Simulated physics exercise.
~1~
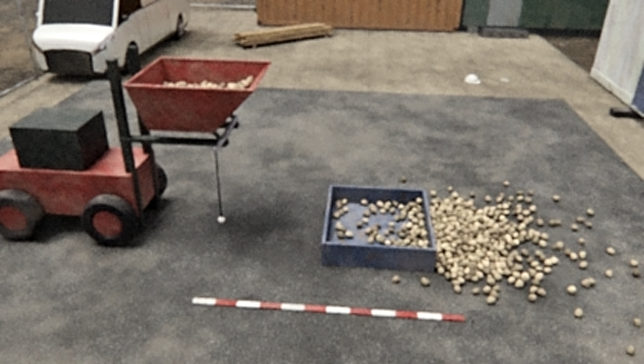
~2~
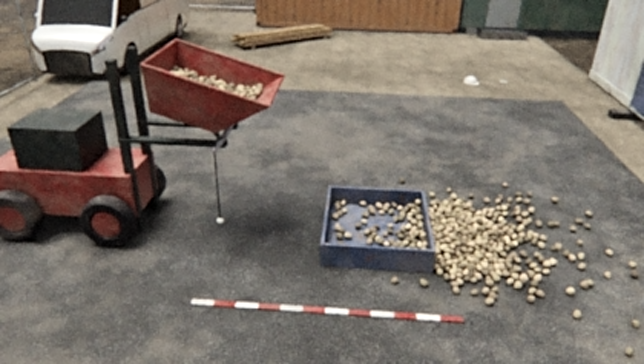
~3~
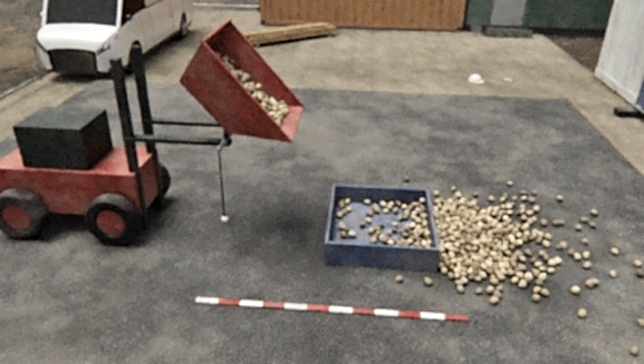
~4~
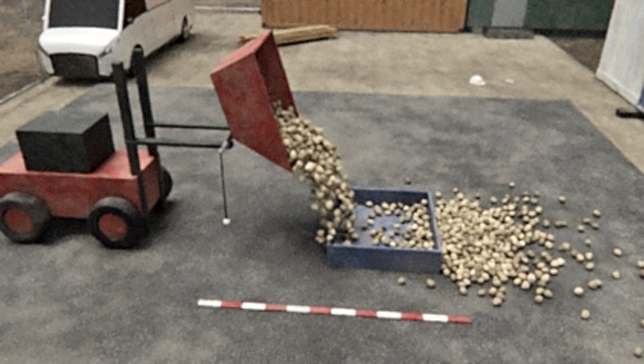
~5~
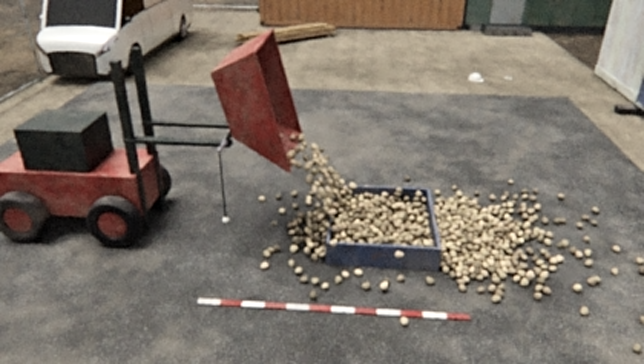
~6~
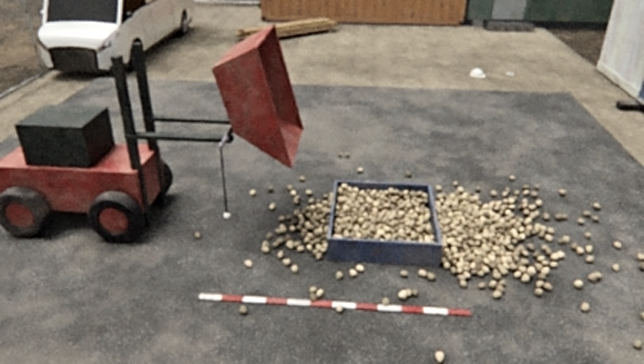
On dark ground, a red forklift skip tips stones right, filling and surrounding a blue bin.
